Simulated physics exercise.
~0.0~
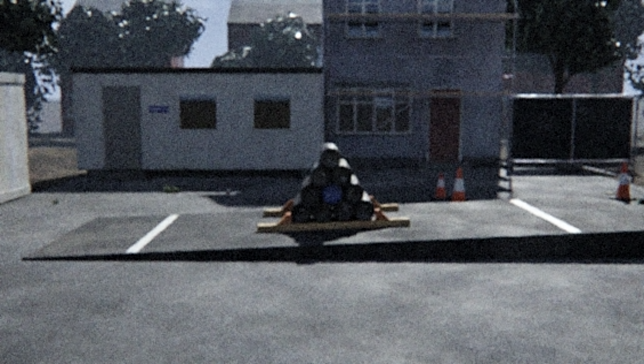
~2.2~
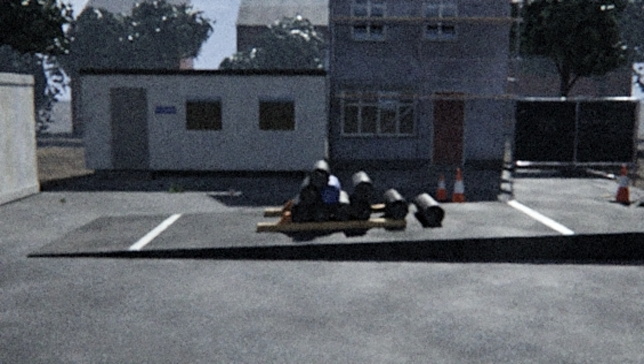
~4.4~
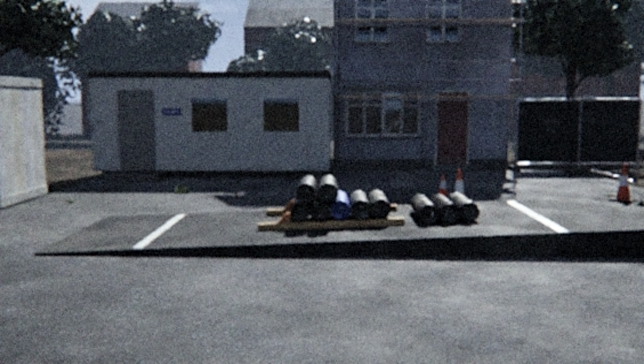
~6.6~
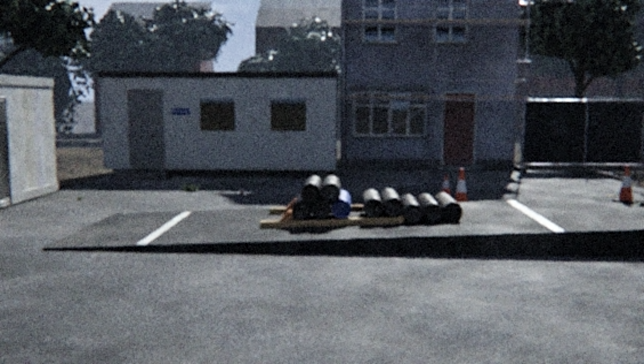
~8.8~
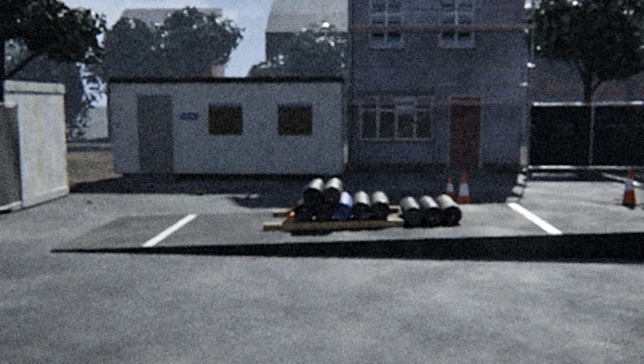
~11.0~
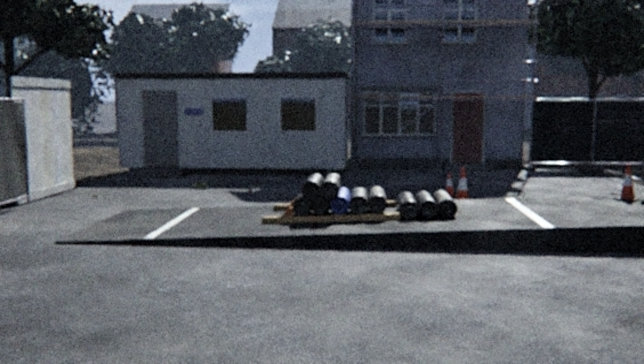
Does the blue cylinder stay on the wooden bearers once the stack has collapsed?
Yes, the blue cylinder ends up on the bearers, among the others that remain there.
In a paved yard before a low white building and a house, a stack of dark cylinders with one blue among them collapses to the right; three roll off the wooden bearers, drift back left and settle beside them, while the blue one stays on the bearers with the rest.
